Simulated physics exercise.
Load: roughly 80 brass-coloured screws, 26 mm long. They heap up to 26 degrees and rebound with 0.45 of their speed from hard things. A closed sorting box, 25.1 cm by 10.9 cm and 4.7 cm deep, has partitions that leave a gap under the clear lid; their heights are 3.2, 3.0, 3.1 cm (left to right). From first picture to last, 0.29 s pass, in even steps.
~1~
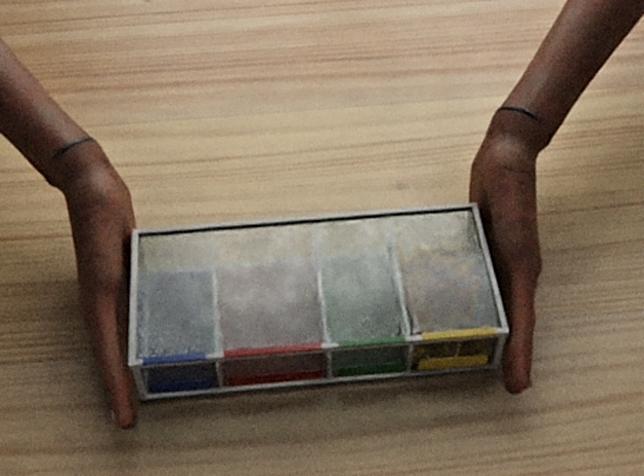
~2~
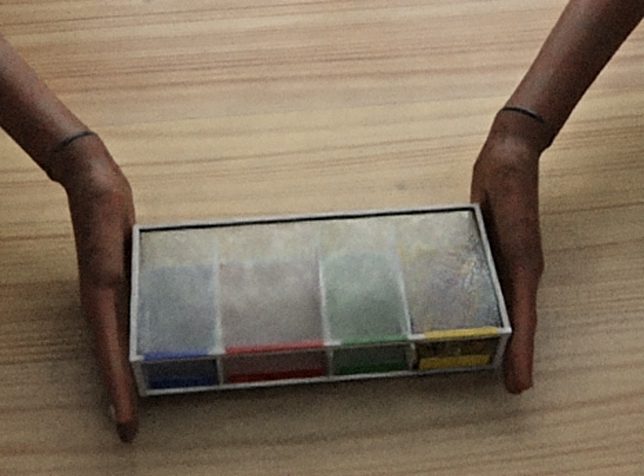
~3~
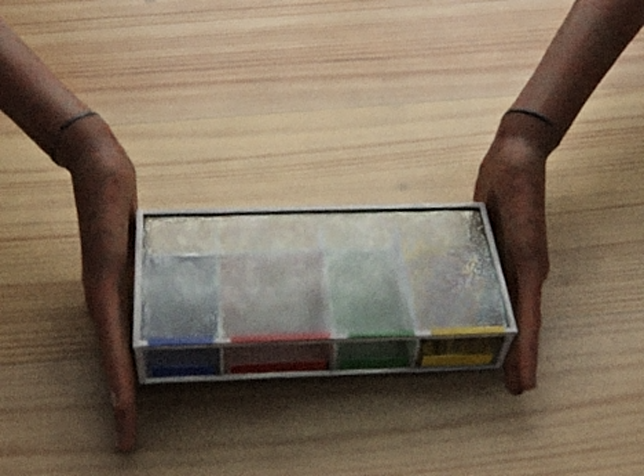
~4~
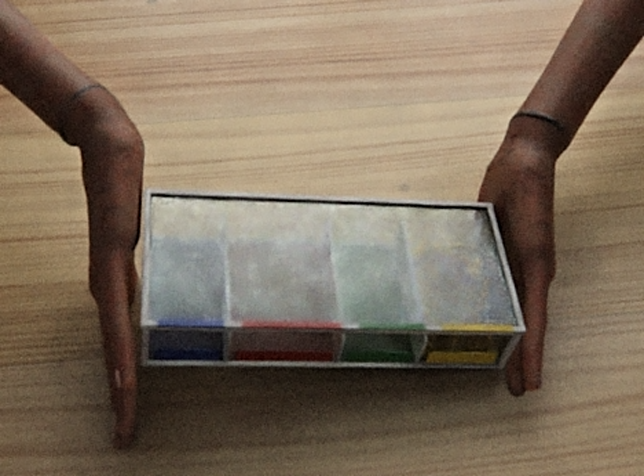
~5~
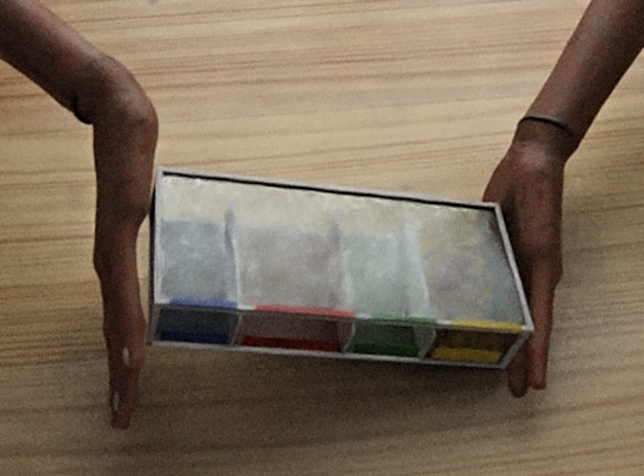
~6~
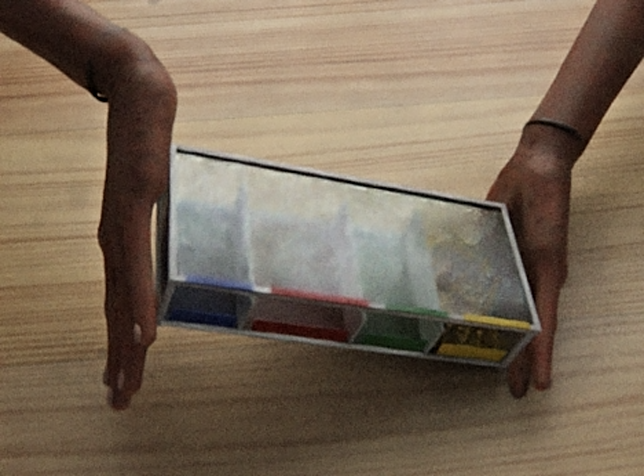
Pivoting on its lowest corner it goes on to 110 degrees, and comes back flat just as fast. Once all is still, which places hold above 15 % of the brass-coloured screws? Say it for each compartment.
Red compartment: Under; blue compartment: Under; green compartment: Under; yellow compartment: Over.
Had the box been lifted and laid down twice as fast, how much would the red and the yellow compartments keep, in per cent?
In that case red 0; yellow 100.
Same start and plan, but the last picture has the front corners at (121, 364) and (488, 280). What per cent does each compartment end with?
Red 0; blue 55; green 10; yellow 40.
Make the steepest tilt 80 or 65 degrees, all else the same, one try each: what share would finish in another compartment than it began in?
Some 0 and 0 per cent.
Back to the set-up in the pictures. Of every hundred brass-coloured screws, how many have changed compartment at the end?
About 0 per cent.
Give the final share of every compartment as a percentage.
Red 0; blue 0; green 0; yellow 100.
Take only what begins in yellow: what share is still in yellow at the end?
Roughly 100 per cent.
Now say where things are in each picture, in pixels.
The first picture shows box tilt 0 degrees, front corners at (135, 362) and (502, 330); yellow 100 %.
The second picture shows box tilt 1 degrees, front corners at (136, 357) and (504, 330).
The third picture shows box tilt 5 degrees, front corners at (140, 343) and (510, 329), lowest corner right back.
The fourth picture shows box tilt 10 degrees, front corners at (148, 323) and (519, 328), lowest corner right back.
The fifth picture shows box tilt 16 degrees, front corners at (160, 300) and (527, 328), lowest corner right back.
The sixth picture shows box tilt 21 degrees, front corners at (176, 278) and (534, 327), lowest corner right back; yellow 100 %.
Then, 1.05 s after the last picture, tilt 110 degrees; yellow 100 %.
Then, 1.75 s after the last picture, tilt 48 degrees; yellow 100 %.
Then, 2.48 s after the last picture, tilt 0 degrees; yellow 100 %.
In the end, red 0 %, blue 0 %, green 0 %, yellow 100 %.
